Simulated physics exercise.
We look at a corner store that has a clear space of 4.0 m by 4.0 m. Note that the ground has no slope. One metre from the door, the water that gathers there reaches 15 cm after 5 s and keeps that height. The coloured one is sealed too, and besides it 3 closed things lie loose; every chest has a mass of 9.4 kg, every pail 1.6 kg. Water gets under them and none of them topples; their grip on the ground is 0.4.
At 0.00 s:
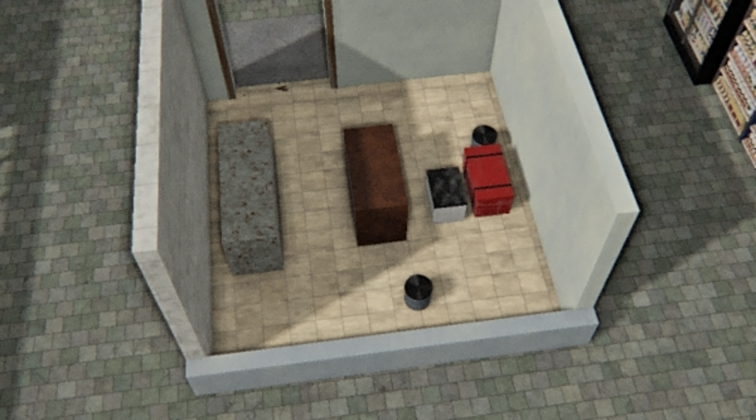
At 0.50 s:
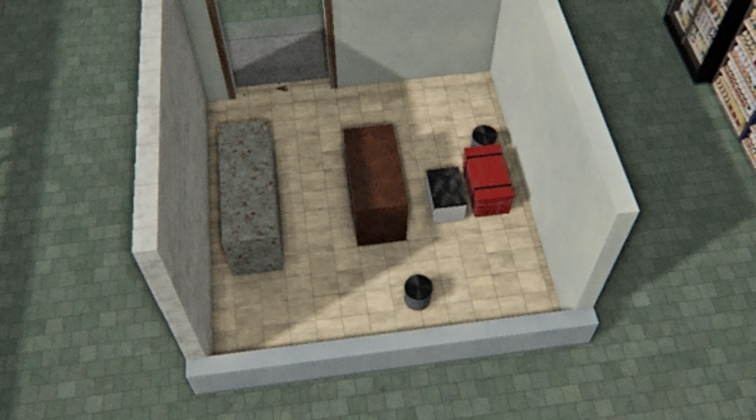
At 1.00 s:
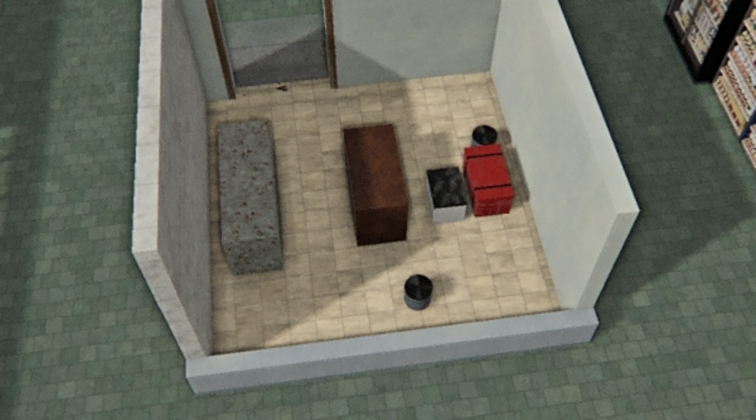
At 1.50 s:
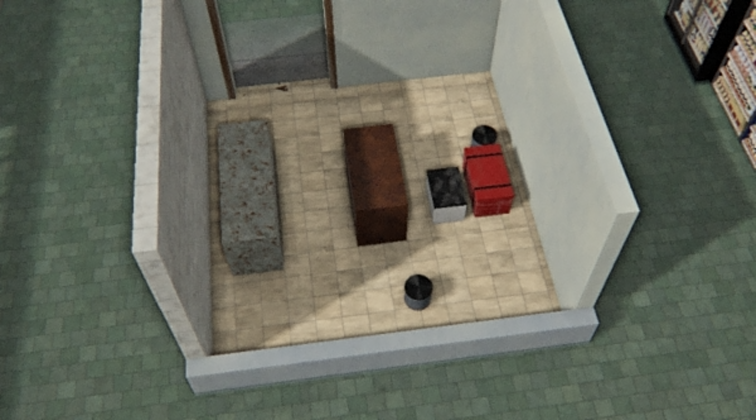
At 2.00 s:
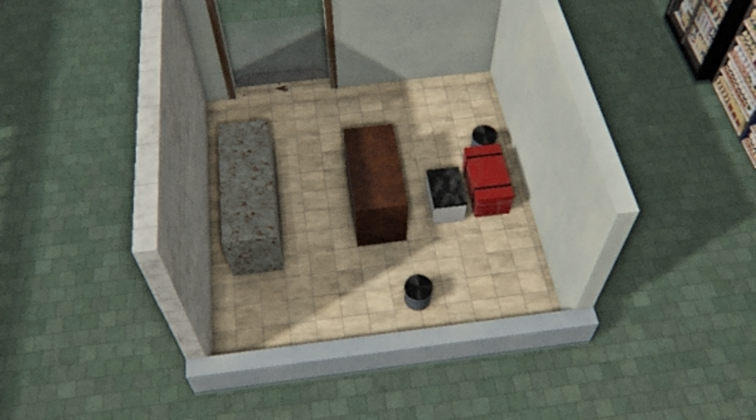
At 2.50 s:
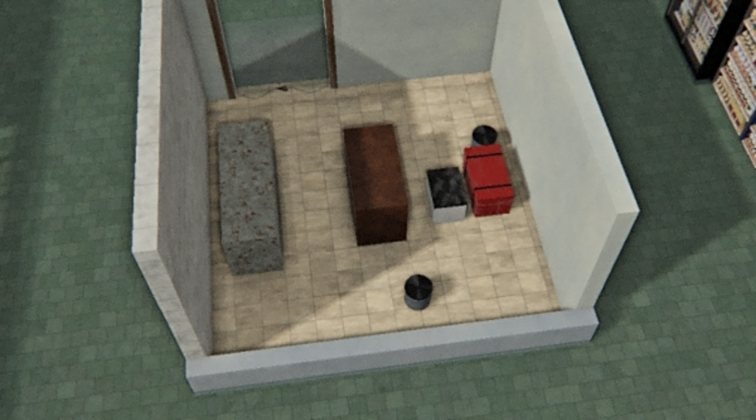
The open-topped room and its contents stay still as the grey paving outside turns green.
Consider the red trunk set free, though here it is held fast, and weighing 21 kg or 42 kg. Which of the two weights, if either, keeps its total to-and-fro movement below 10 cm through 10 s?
Both do.
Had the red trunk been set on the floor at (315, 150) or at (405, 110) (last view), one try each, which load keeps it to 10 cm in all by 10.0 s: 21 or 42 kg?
Heavier load only; any load.
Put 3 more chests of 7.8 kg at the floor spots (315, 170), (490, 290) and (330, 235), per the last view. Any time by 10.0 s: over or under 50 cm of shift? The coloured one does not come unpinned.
Answer by position: Outside the range; inside the range; outside the range.
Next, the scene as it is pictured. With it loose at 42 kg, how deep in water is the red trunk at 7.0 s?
Roughly 1 cm.
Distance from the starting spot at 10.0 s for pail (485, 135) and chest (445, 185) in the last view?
Shifts: 50 cm / 0 cm.
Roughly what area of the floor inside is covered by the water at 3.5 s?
I'd put it close to 1.0 m2.
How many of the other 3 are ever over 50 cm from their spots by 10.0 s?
I count 0.
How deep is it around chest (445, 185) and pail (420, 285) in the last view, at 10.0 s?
Depth approx. 2 cm / 1 cm.
After 3.5 s the red trunk would be 0 cm from its start with 21 kg and 0 cm from its start with 42 kg; 0 cm of water round it then.
After 4.5 s the red trunk would be 0 cm from its start with 21 kg and 0 cm from its start with 42 kg; 0 cm of water round it then.
After 7.0 s the red trunk would be 0 cm from its start with 21 kg and 0 cm from its start with 42 kg; 1 cm of water round it then.
After 10.0 s the red trunk would be 0 cm from its start with 21 kg and 0 cm from its start with 42 kg; 3 cm of water round it then.
